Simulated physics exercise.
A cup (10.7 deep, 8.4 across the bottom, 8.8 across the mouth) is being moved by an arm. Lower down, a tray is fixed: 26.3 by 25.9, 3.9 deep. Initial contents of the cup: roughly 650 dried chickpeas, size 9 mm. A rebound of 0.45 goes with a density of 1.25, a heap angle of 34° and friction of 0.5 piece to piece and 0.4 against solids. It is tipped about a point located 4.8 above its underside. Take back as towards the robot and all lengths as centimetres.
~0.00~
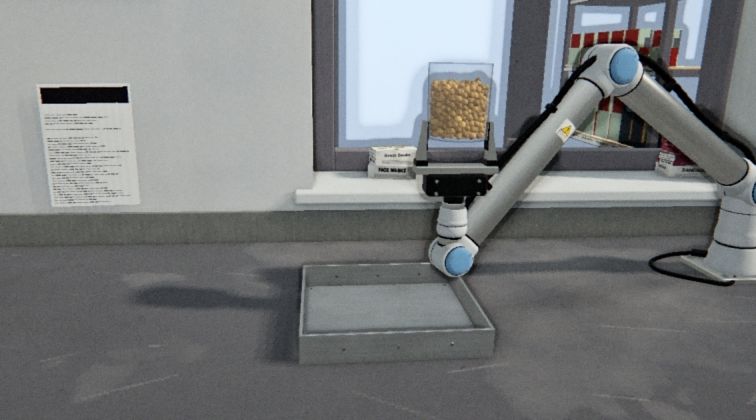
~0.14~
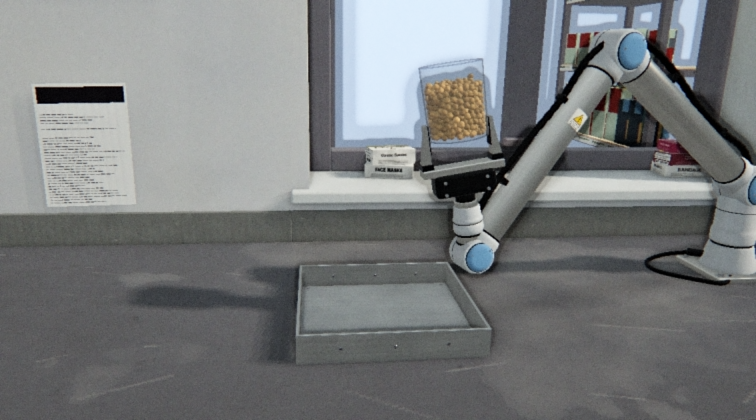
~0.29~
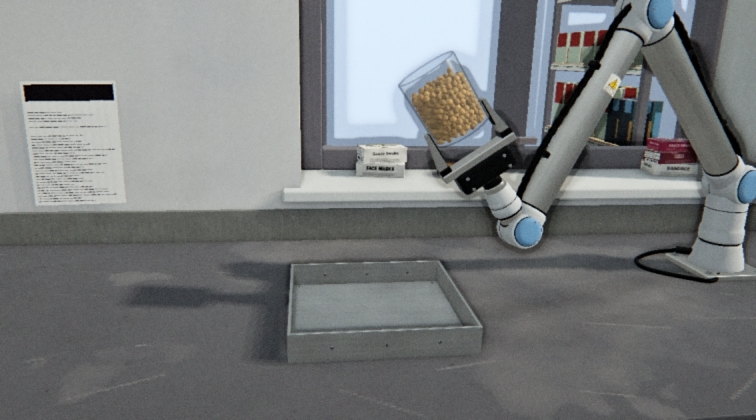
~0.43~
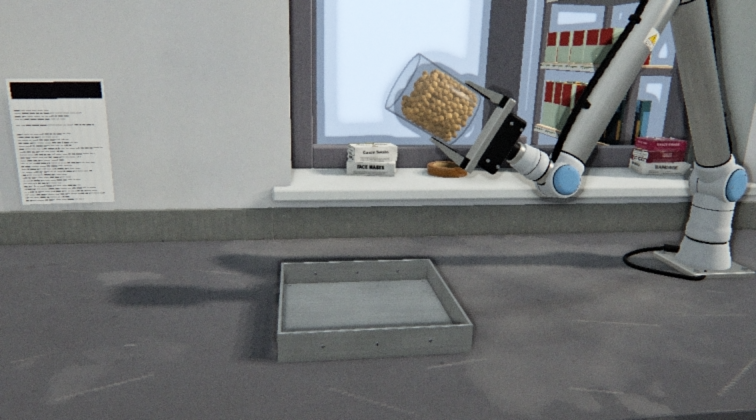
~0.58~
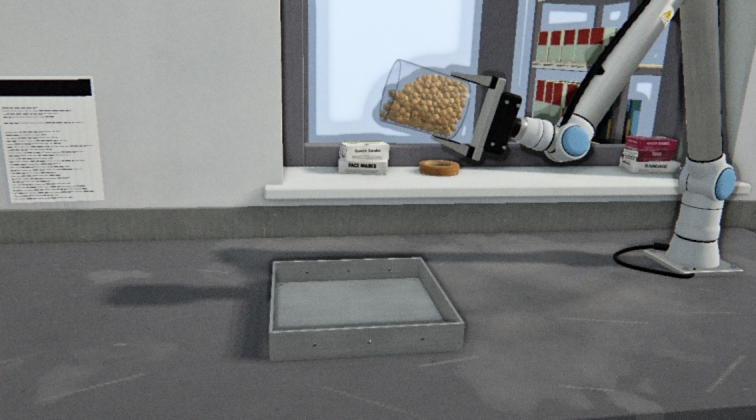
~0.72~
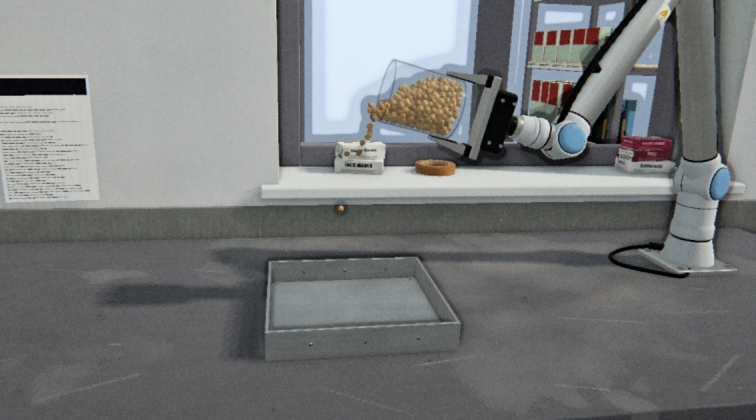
A robot arm tilted a clear cup of chickpeas over to the left, high above an empty gray tray, until a few chickpeas slipped over the rim and dropped through the air.
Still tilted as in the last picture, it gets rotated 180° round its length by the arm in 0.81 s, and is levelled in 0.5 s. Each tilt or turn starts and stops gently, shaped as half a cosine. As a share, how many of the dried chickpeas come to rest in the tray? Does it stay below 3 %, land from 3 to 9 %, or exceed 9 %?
It exceeds 9 %.
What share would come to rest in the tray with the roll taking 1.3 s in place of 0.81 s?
Then about 15 per cent.
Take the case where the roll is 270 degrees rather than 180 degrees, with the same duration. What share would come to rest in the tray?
I'd expect some 20 per cent.
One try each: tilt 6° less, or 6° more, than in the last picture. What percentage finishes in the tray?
Around 5 percent on the first try, 25 percent on the second.
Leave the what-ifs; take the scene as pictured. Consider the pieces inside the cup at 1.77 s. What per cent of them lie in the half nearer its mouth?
About 35 percent is in the half nearer the mouth.
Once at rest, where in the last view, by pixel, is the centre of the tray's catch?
The middle lies at roughly (314, 315).
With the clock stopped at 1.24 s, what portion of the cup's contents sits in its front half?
Some 60 percent of the contents is nearer the viewer than the centre line.
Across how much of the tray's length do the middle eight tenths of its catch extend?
That stretch is roughly 20 cm long.
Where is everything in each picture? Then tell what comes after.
The cup middle at (459, 102), upright; upper third of the load around (460, 92), from x 430 to 485, top at y 80; 649 in the cup, in the first frame.
The cup middle at (455, 102), tipped 10°; upper third of the load around (456, 92), from x 425 to 485, top at y 75, in the second frame.
The cup middle at (445, 101), tipped 34°; upper third of the load around (448, 91), from x 415 to 480, top at y 70, in the third frame.
The cup middle at (434, 101), tipped 60°; upper third of the load around (439, 90), from x 405 to 475, top at y 70, in the fourth frame.
The cup middle at (425, 101), tipped 75°; upper third of the load around (433, 91), from x 380 to 465, top at y 75, in the fifth frame.
The cup middle at (421, 101), tipped 76°; upper third of the load around (433, 92), from x 340 to 460, top at y 80; 640 in the cup, 9 in flight or on a rim, in the sixth frame.
After 1.24 s, tipped 76°, highest piece 37 above the table; 607 in the cup, 29 in the tray, 13 in flight or on a rim.
After 1.77 s, tipped 41°, highest piece 37 above the table; 548 in the cup, 90 in the tray, 1 on the table or floor, 10 in flight or on a rim.
After 2.23 s, upright, highest piece 38 above the table; 546 in the cup, 102 in the tray, 1 on the table or floor.
After 2.93 s, upright, highest piece 38 above the table; 546 in the cup, 102 in the tray, 1 on the table or floor.
In the end, 546 in the cup, 102 in the tray, 1 on the table or floor. That is 16 % in the tray.
